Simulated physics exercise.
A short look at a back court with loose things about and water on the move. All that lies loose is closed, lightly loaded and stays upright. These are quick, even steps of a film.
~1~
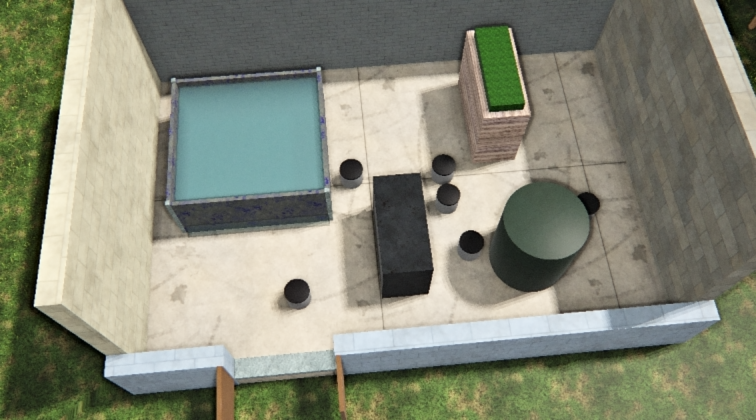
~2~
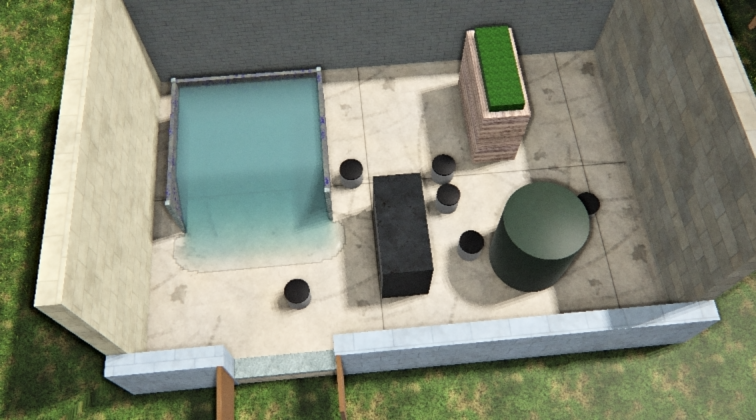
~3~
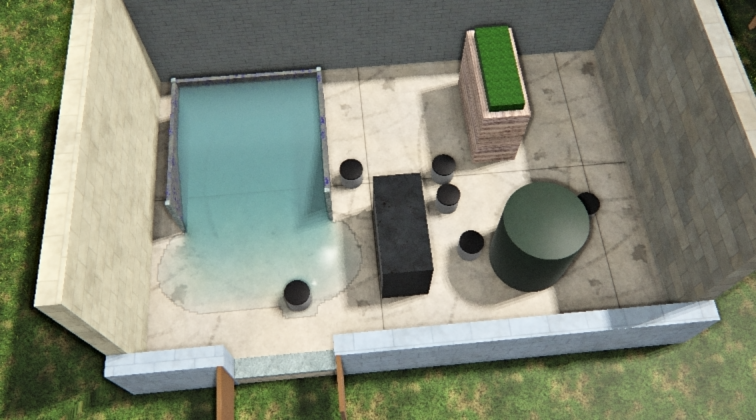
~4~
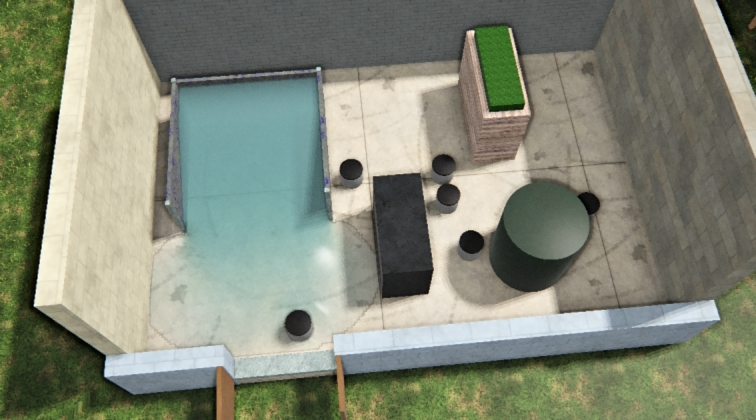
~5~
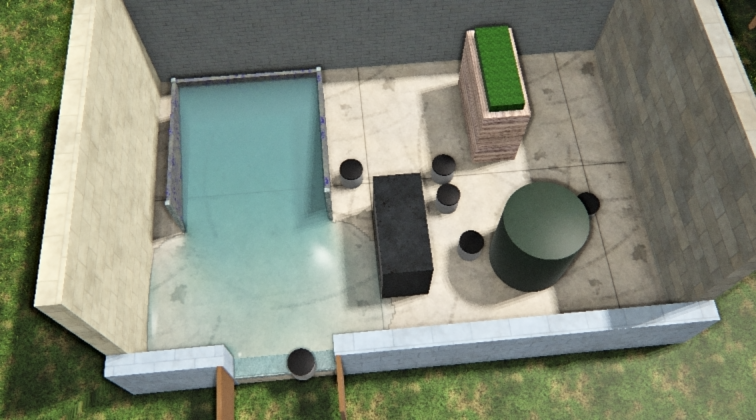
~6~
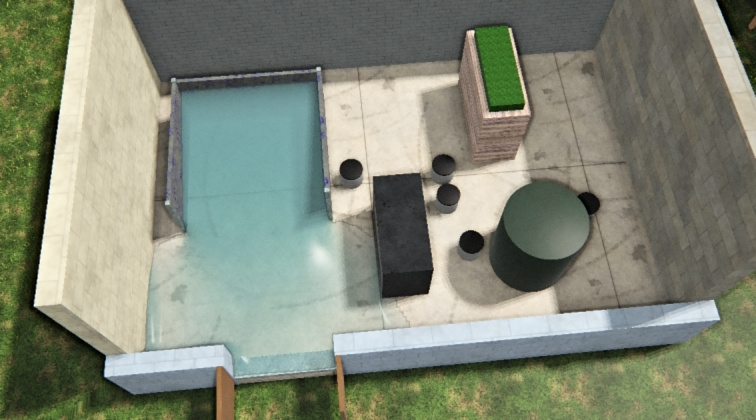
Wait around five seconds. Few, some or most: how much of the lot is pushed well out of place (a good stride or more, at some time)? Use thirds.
Share: One to two thirds.
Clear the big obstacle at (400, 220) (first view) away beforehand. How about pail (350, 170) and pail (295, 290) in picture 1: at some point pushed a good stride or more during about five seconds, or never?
One after the other: Short of that, shifted that much.
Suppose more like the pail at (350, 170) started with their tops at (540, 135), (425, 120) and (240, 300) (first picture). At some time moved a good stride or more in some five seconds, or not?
One after the other: No, not that far, yes.
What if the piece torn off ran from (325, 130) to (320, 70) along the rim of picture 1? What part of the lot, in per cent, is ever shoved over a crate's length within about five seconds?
Some 70 per cent.
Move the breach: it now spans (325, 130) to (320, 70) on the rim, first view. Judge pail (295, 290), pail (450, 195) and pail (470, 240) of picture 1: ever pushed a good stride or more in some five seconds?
As listed: That far or more, that far or more, pushed that far.
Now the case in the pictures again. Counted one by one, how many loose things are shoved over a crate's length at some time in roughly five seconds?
The number is 4.
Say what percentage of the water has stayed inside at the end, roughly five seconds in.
Close to 52 %.
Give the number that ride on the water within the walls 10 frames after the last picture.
The number is 0.
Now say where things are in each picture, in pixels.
A pail at (449, 194) rests on the ground; a pail at (297, 290) rests on the ground; 0 of 7 have shifted, in the first frame.
A pail at (449, 194), on the bottom; a pail at (297, 290), on the bottom; 0 of 7 have shifted, in the second frame.
A pail at (449, 194) rests on the ground; a pail at (297, 292) rests on the ground; 0 of 7 have shifted, in the third frame.
A pail at (449, 194) rests on the ground; a pail at (298, 322), on the bottom, a stride from its start; 1 of 7 have shifted, in the fourth frame.
A pail at (449, 194) rests on the ground; a pail at (301, 362), on the bottom, a stride from its start; 1 of 7 have shifted, in the fifth frame.
A pail at (449, 194), on the bottom; a pail is out of sight; 1 of 7 have shifted, in the sixth frame.
A moment on, 1 of 7 are well off their spots; 0 afloat.
Next, 1 of 7 are well off their spots; 0 afloat.
Later, 2 of 7 are well off their spots; 0 afloat.
In the end, 4 of 7 are well off their spots, and 4 have been at some point; 1 afloat.
